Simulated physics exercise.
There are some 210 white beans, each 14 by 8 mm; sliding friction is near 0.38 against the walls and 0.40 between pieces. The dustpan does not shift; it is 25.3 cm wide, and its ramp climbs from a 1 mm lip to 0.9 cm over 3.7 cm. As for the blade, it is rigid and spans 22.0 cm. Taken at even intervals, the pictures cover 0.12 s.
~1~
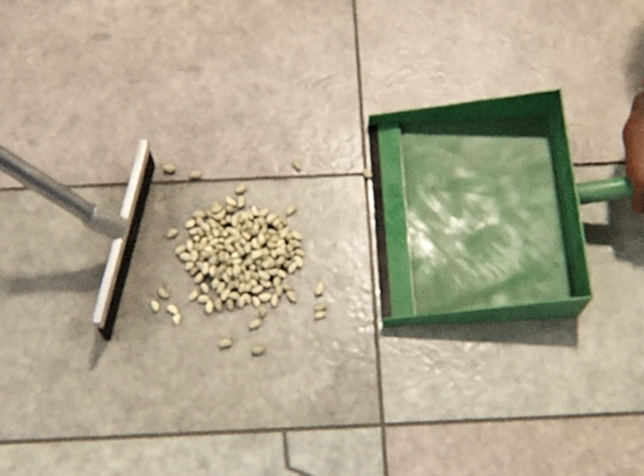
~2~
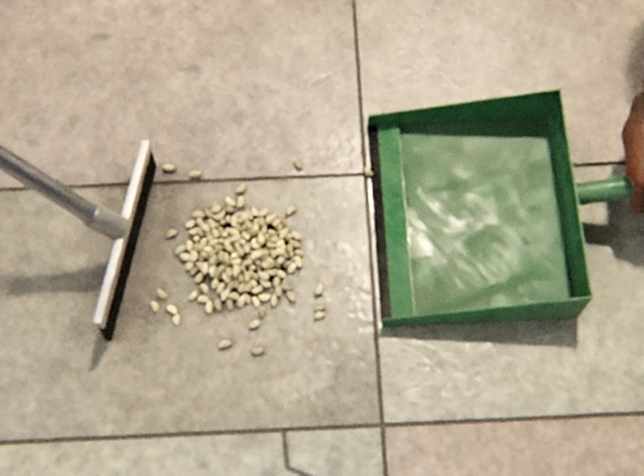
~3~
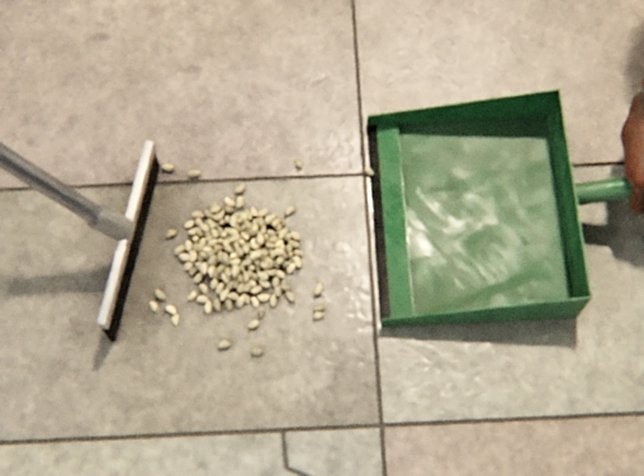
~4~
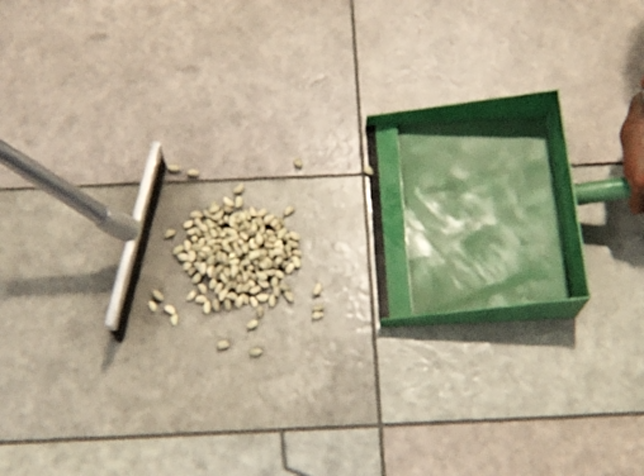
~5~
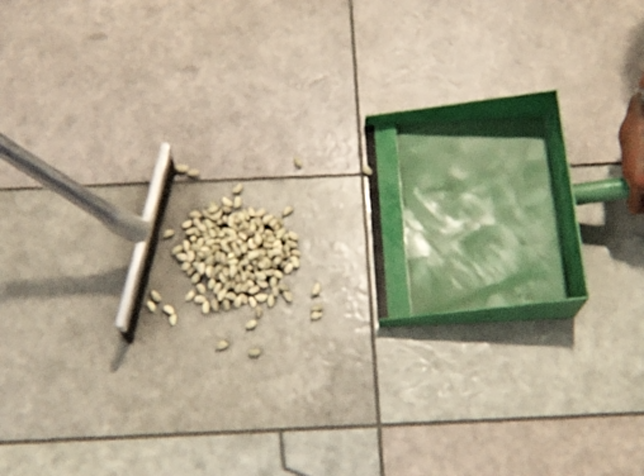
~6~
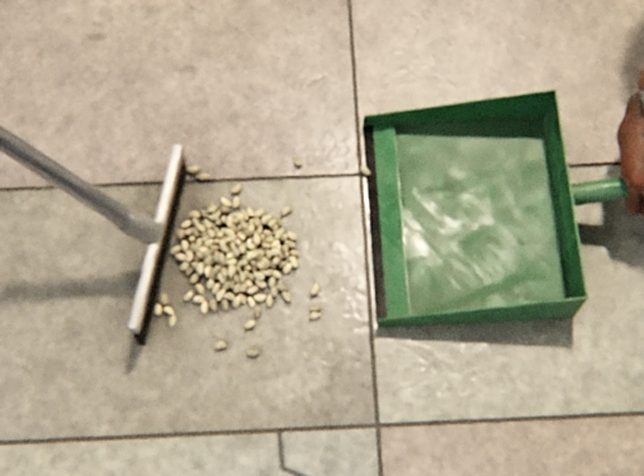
A squeegee slides right across gray tiles to the edge of a pile of white beans.
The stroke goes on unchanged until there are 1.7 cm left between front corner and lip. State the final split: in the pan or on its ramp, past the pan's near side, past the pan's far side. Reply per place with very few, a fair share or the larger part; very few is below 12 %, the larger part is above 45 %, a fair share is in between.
Pan: A fair share; near side: A fair share; far side: Very few.
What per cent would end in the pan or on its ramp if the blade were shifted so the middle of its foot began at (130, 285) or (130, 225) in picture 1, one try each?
Close to 35 in a hundred, then close to 30 in a hundred.
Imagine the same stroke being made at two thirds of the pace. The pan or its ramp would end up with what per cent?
In that case roughly 30 percent.
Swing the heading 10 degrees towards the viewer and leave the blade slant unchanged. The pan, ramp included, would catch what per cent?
Roughly 35 per cent would finish in the pan or on its ramp.
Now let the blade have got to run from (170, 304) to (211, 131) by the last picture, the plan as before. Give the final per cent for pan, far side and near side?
Pan 60 % / far 0 % / near 15 %.
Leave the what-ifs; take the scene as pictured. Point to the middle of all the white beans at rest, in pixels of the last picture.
After settling, the middle sits near (373, 281).
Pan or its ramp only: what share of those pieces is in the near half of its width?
Roughly 90 in a hundred.
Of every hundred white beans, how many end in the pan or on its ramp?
Roughly 35 percent.
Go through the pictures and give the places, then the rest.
Blade from (99, 323) to (145, 148), moved 0.0 cm, 0 of the pieces shifted so far; middle of the pieces at (243, 251); pan at (486, 217), in the first picture.
Blade from (100, 323) to (146, 148), moved 0.2 cm, 0 of the pieces shifted so far; middle of the pieces at (243, 251), in the second picture.
Blade from (104, 324) to (150, 149), moved 0.7 cm, 1 of the pieces shifted so far; middle of the pieces at (242, 252), in the third picture.
Blade from (112, 325) to (157, 150), moved 1.7 cm, 4 of the pieces shifted so far; middle of the pieces at (241, 252), in the fourth picture.
Blade from (122, 327) to (167, 151), moved 2.9 cm, 4 of the pieces shifted so far; middle of the pieces at (240, 252), in the fifth picture.
Blade from (135, 328) to (179, 152), moved 4.5 cm, 7 of the pieces shifted so far; middle of the pieces at (239, 252); pan at (481, 218), in the sixth picture.
Then, 0.15 s after the last picture, middle of the blade 14 cm from the lip; 0 % over the lip, far side 0 %, near side 5 %.
Then, 0.26 s after the last picture, middle of the blade 6 cm from the lip; 0 % over the lip, far side 0 %, near side 15 %.
Then, 0.49 s after the last picture, middle of the blade 4 cm from the lip; 35 % over the lip, far side 0 %, near side 20 %.
In the end, pan 35 %, near side 20 %, far side 0 %, in front of the lip or behind the blade 45 %.
